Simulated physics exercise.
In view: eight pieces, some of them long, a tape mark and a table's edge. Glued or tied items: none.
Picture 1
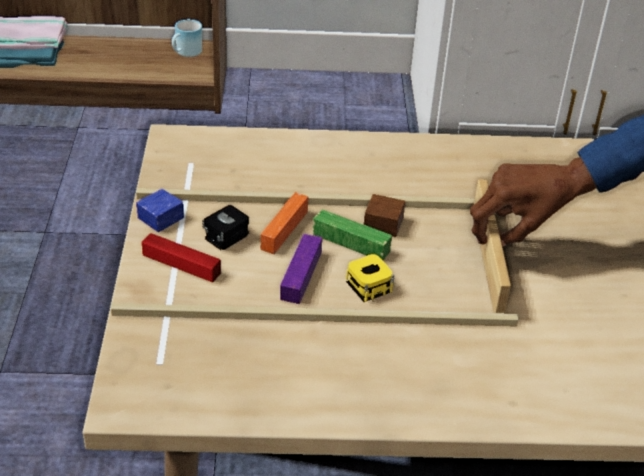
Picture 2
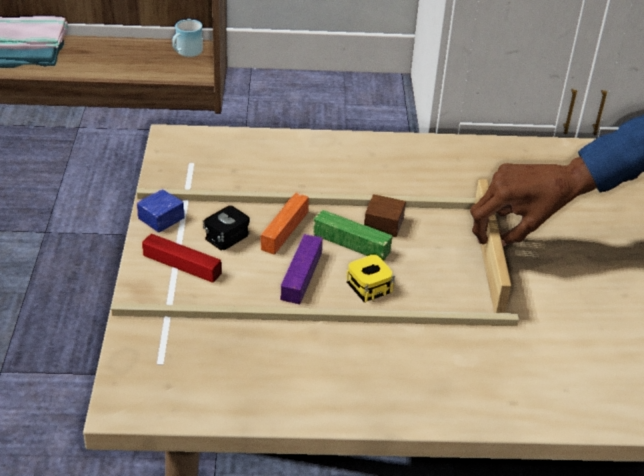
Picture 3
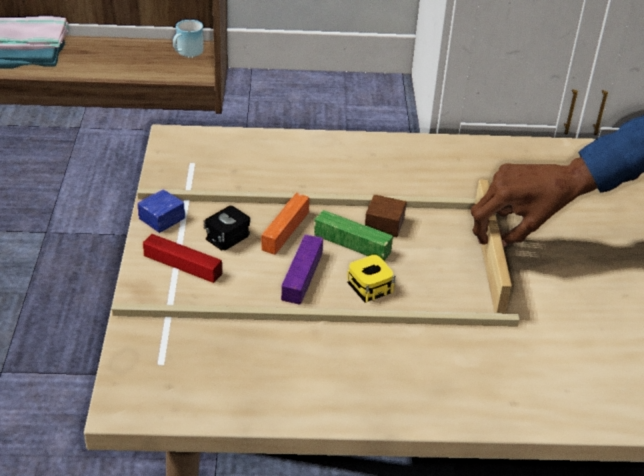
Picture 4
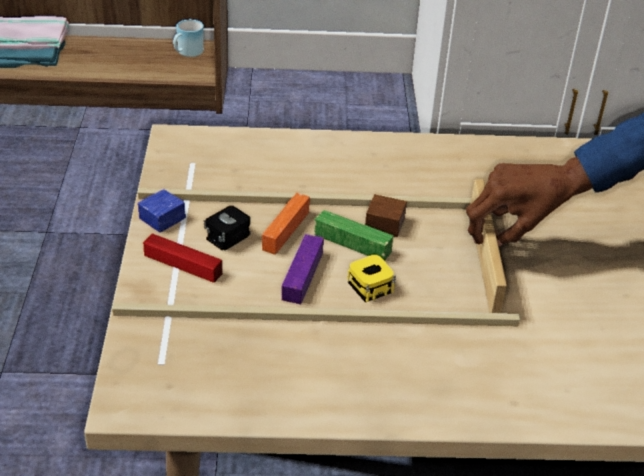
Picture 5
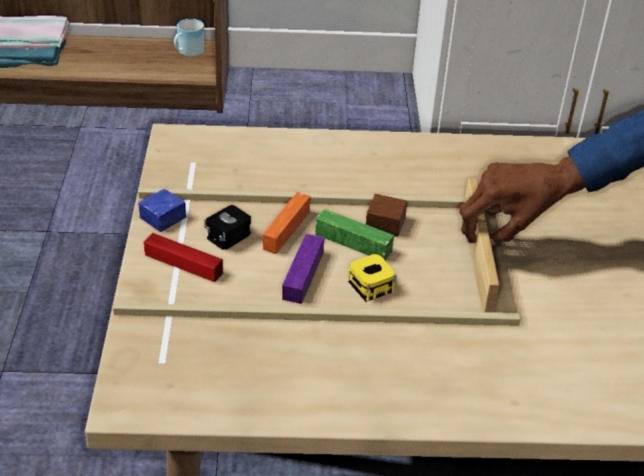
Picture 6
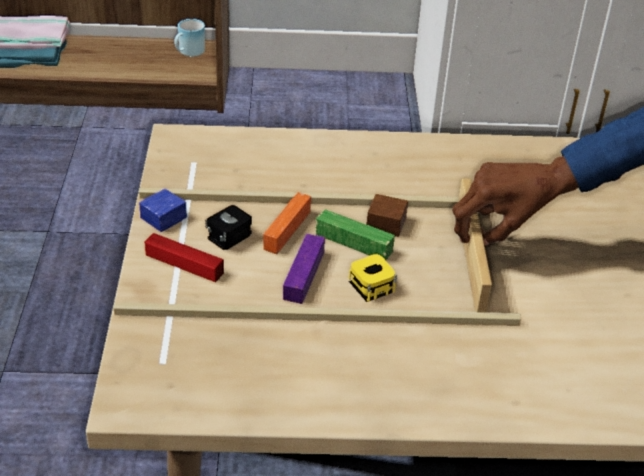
On a wooden table, a hand held a board upright at the right of some scattered colored blocks and sticks, then slid it slightly left between two rails while the pieces stayed put.
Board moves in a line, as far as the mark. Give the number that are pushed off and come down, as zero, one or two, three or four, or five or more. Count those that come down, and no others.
Three or four come down.
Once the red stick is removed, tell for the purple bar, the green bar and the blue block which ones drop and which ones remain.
Well, the purple bar is left in place, the green bar is left in place and the blue block topples off.
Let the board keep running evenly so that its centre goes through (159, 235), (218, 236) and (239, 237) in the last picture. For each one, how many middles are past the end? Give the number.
That makes 6, 2, 1.
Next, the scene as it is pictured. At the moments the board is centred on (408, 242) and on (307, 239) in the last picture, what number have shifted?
The number moved is 1 and then 6.
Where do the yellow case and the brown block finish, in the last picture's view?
The first near (159, 268), the second near (168, 210).
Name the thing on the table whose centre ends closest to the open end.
Purple bar.
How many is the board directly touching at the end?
That comes to 3.
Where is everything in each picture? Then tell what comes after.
In the first picture, blue block (160, 210); red stick (181, 258); black case (227, 228); board (491, 245); tape (177, 252).
In the second picture, red stick (182, 258); green bar (352, 236).
In the third picture, black case (228, 228); purple bar (303, 268).
In the fourth picture, blue block (162, 210); orange bar (286, 223).
In the fifth picture, red stick (183, 257); board (480, 244).
In the sixth picture, blue block (163, 210); red stick (184, 257); black case (229, 228); board (473, 244); tape (180, 252).
Soon after, none off yet; blue block at rest near (163, 210); red stick at rest near (184, 257); black case at rest near (229, 228).
After that, none off yet; blue block at rest near (163, 210); red stick at rest near (184, 257); black case displaced about its own width near (194, 222).
And then, one off so far; blue block on its side near (110, 248); red stick displaced a little near (143, 254); black case displaced well along near (135, 210).
In the end, the number that fall off is three or four; gone, orange bar, black case, red stick and blue block.
